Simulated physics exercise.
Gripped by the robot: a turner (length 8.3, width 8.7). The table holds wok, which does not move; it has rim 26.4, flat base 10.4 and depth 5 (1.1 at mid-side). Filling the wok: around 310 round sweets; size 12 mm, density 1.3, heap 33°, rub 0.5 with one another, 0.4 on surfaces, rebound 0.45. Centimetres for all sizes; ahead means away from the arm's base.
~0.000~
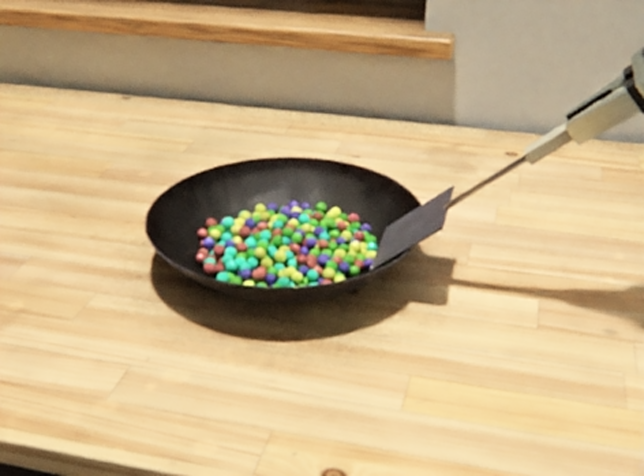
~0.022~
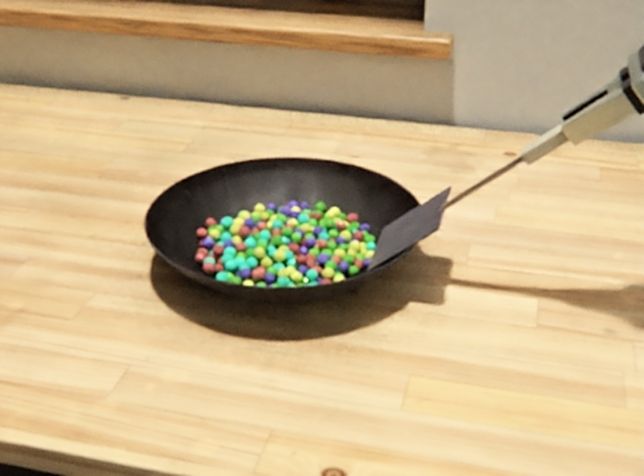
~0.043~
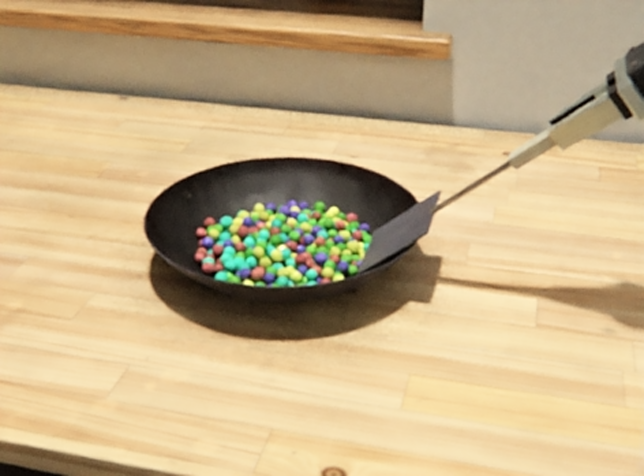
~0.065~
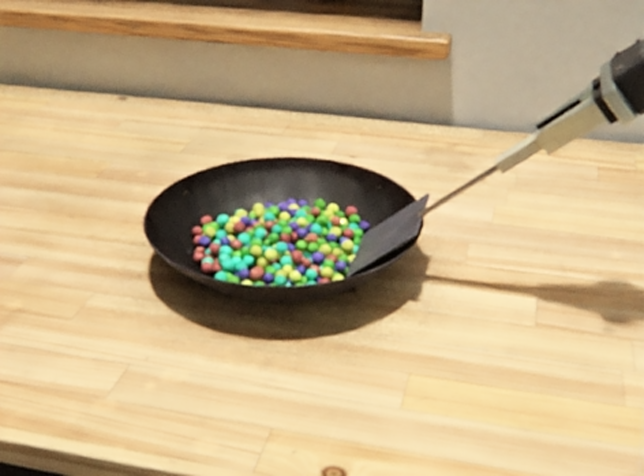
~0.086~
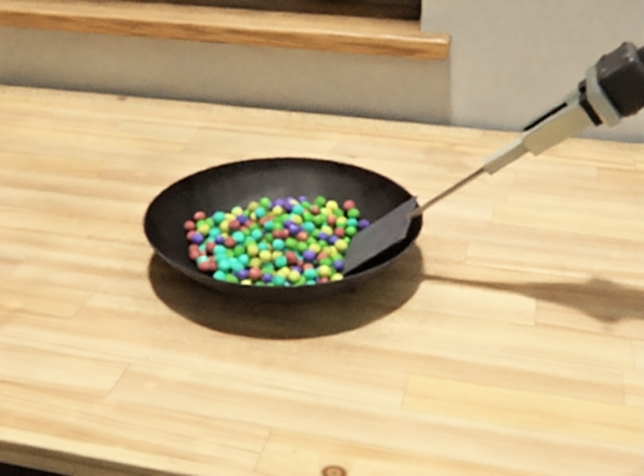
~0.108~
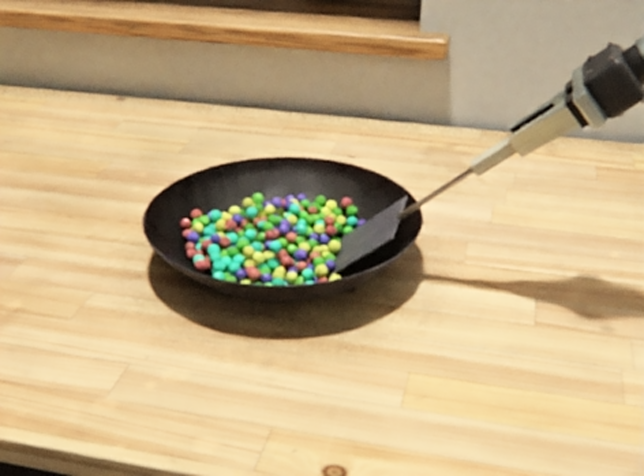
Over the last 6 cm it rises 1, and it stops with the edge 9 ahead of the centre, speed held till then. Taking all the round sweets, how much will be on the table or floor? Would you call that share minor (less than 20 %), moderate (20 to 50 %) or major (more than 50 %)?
I would call it minor.
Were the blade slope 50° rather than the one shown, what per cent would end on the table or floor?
Near 15 %.
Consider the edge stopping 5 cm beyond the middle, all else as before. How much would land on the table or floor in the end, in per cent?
Changed stop: Approx. 0 %.
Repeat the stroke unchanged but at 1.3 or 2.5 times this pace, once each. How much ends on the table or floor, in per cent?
I'd say near 20 and then near 45 per cent.
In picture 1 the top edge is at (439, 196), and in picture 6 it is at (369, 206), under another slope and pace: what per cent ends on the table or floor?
Off the vessel, on the table or floor: Some 25 percent.
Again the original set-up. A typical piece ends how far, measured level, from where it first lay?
About 6 cm.
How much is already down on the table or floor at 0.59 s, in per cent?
I'd say close to 15 in a hundred.
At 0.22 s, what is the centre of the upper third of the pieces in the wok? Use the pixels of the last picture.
I'd put it close to (218, 223) in the last picture.
After 0.22 s, sloping 41°, highest piece 5 above the table; 306 in the wok.
After 0.33 s, sloping 41°, highest piece 6 above the table; 306 in the wok.
After 0.59 s, sloping 41°, highest piece 6 above the table; 263 in the wok, 41 on the table or floor, 2 on the blade or in flight.
After 1.64 s, sloping 41°, highest piece 6 above the table; 263 in the wok, 43 on the table or floor.
In the end, 263 in the wok, 43 on the table or floor. That is 14 % on the table or floor.
